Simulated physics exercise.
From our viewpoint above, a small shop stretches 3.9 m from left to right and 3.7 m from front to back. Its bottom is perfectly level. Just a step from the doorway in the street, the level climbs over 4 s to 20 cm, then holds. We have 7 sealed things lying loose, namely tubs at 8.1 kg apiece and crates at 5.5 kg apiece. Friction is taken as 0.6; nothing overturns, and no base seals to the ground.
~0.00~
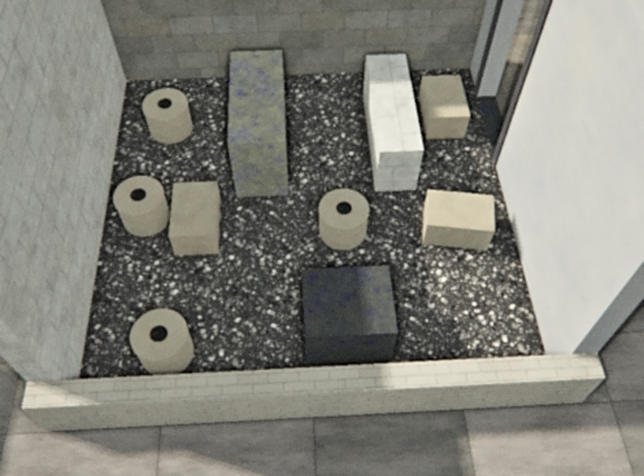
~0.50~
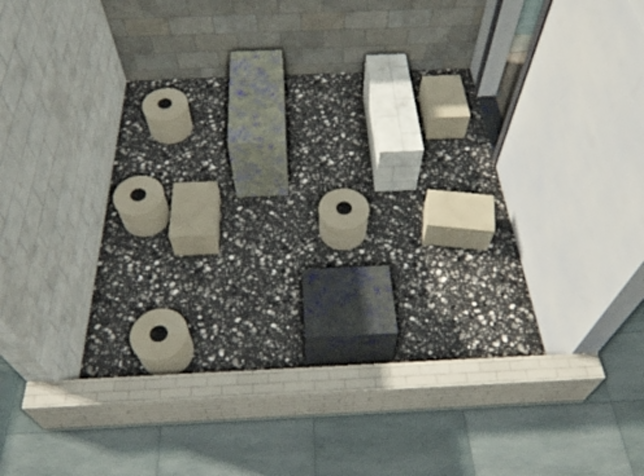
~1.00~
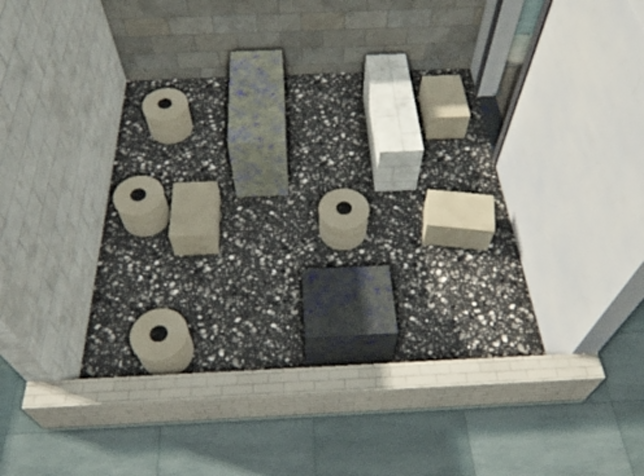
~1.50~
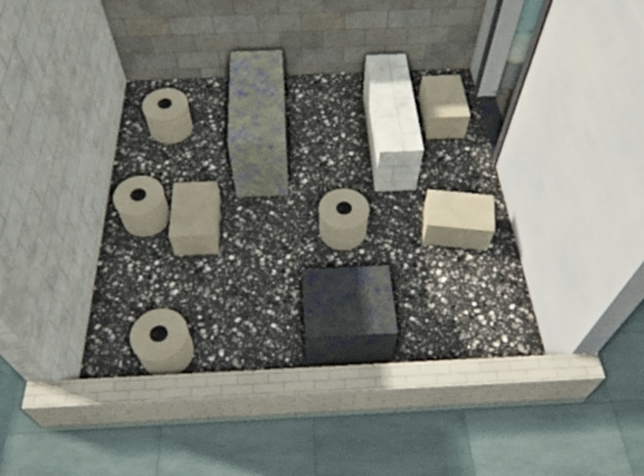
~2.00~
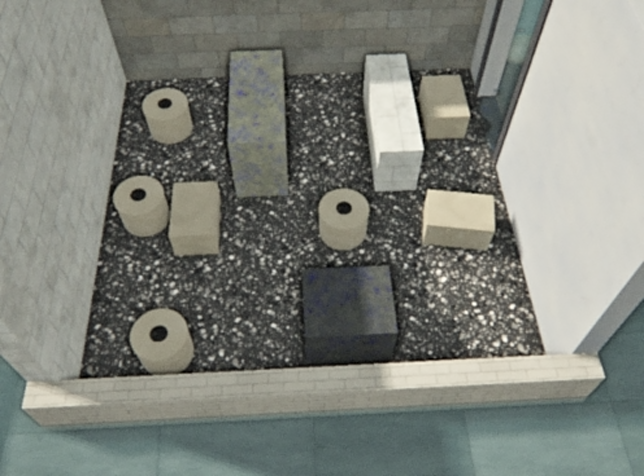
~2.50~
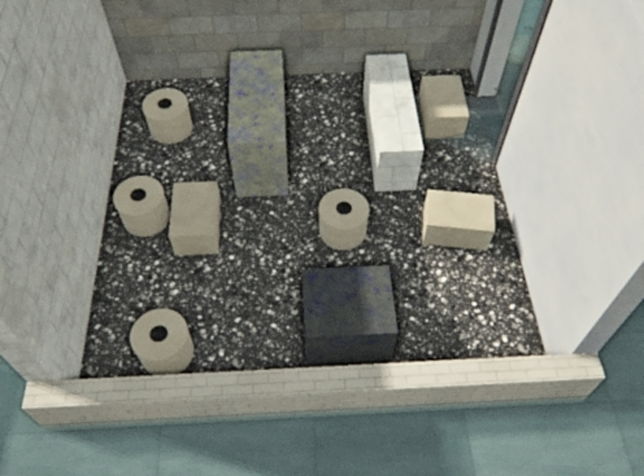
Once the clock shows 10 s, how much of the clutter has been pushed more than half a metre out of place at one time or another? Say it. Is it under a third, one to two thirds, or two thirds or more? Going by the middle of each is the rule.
It's shaping up to be few of them, below a third.
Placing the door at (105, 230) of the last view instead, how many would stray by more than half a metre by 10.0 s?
Count: 4.
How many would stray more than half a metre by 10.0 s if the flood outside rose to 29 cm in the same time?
Then 3 of them.
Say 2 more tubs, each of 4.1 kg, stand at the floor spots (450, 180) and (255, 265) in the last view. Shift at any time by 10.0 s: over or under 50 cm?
Note: Item 1 exceeds the limit; item 2 stays inside the limit.
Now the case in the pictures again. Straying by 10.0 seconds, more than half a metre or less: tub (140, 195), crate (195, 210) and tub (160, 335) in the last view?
First not as far, then not as far, then not as far.
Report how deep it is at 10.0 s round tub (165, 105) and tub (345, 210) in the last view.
I'd estimate 4 cm for the first and 5 cm for the second.
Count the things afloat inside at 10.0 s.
At that time, 3.
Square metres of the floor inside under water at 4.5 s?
I'd estimate close to 3.5 m2.
After 3.5 s 0 of 7 are over 50 cm from their spots; 0 afloat.
After 4.5 s 0 of 7 are over 50 cm from their spots; 1 afloat.
After 7.0 s 1 of 7 are over 50 cm from their spots; 2 afloat.
After 10.0 s 1 of 7 are over 50 cm from their spots, and 1 have been at some point; 3 afloat.
